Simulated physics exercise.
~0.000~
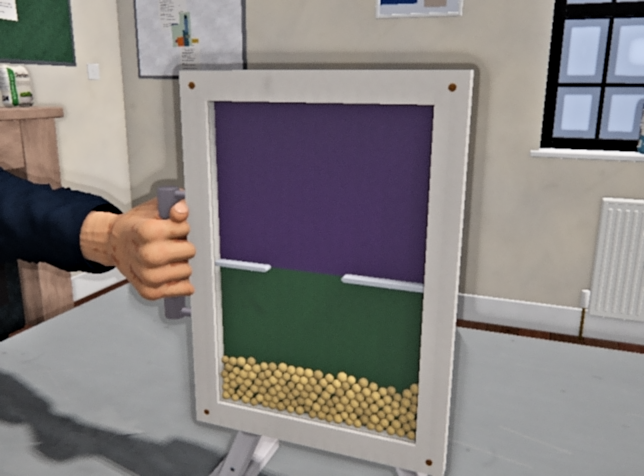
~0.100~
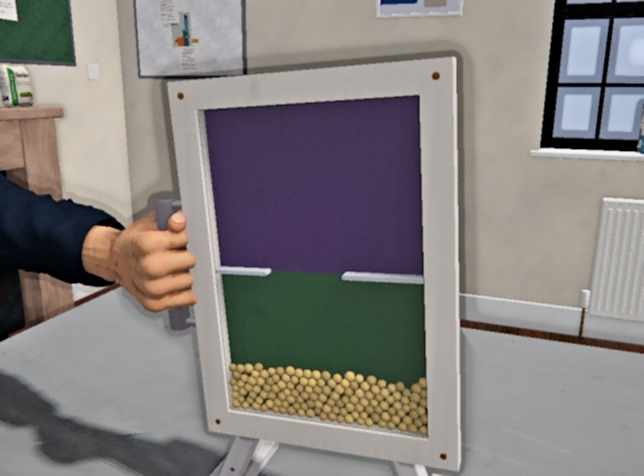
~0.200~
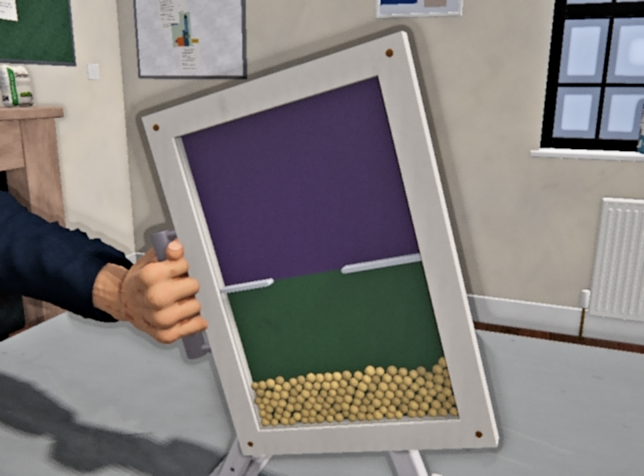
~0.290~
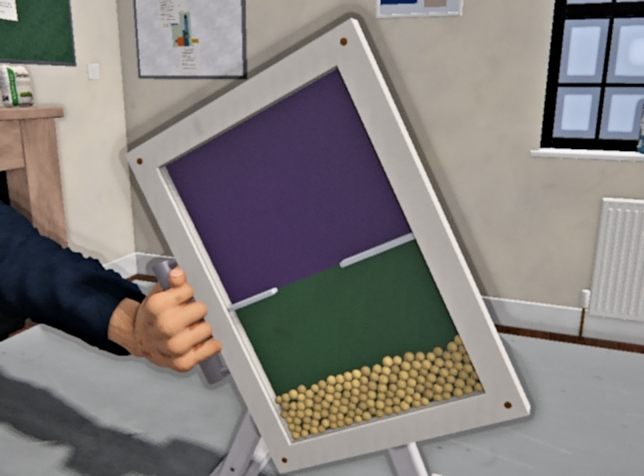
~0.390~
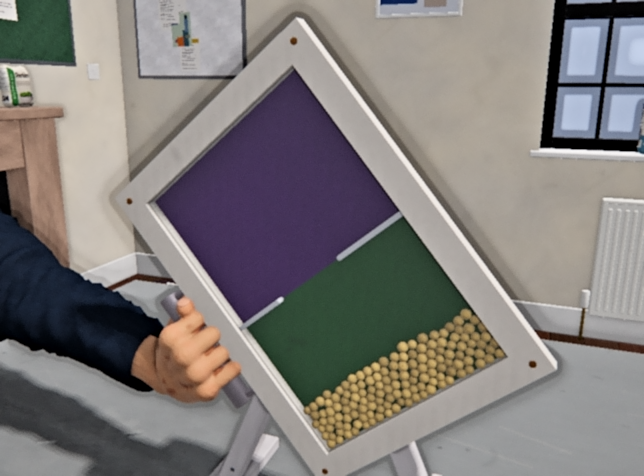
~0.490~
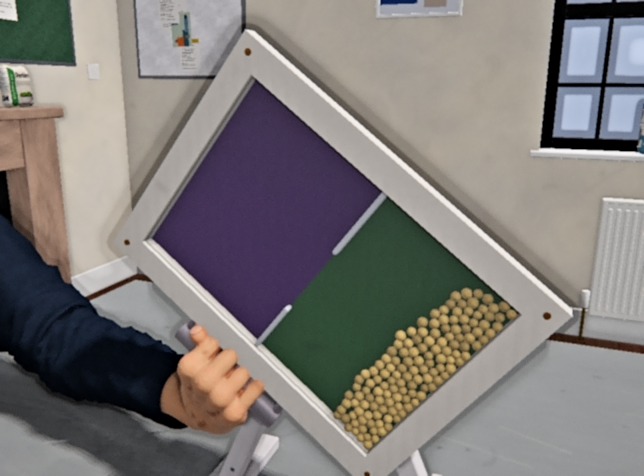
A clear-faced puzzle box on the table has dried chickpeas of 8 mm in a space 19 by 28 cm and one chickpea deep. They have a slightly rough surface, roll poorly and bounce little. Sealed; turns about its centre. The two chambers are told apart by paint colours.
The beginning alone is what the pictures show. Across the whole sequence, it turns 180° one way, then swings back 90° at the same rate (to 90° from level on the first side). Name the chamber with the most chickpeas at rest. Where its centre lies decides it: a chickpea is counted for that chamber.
Purple.
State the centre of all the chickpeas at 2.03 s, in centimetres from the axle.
The middle sits around 4 cm left of it and 8 cm below it.
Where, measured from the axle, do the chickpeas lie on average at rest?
Some 6 cm left and 7 cm below.
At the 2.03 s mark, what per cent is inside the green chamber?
I'd say some 25 in a hundred.
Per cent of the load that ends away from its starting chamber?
Roughly 75 per cent.
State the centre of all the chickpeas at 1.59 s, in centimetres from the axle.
Right by about 3 cm and below by about 3 cm.
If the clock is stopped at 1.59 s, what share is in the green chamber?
50 %.
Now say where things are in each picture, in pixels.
In the first frame, level; about 140 chickpeas; chickpeas centred (315, 395); top one (415, 389); purple (317, 191), green (316, 347).
In the second frame, turned 4° anticlockwise; chickpeas centred (324, 397); top one (424, 383).
In the third frame, turned 16° anticlockwise; chickpeas centred (349, 397); top one (444, 362); wall ends (221, 291) to (269, 282), (346, 269) to (427, 256).
In the fourth frame, turned 27° anticlockwise; chickpeas centred (373, 393); top one (460, 340).
In the fifth frame, turned 40° anticlockwise; chickpeas centred (397, 383); top one (466, 314).
In the sixth frame, turned 52° anticlockwise; chickpeas centred (414, 370); top one (478, 294); purple (259, 216), green (379, 327).
By 1.59 s, it stands 180° anticlockwise; the chickpeas' middle is 3 cm right of and 3 cm below the centre; purple 50 %, green 50 %.
By 2.03 s, it stands 134° anticlockwise; the chickpeas' middle is 4 cm left of and 8 cm below the centre; purple 75 %, green 25 %.
By 2.46 s, it stands 90° anticlockwise; the chickpeas' middle is 7 cm left of and 5 cm below the centre; purple 75 %, green 25 %.
Settled by 3.6 s, it stands 90° anticlockwise; purple 75 %, green 25 %.
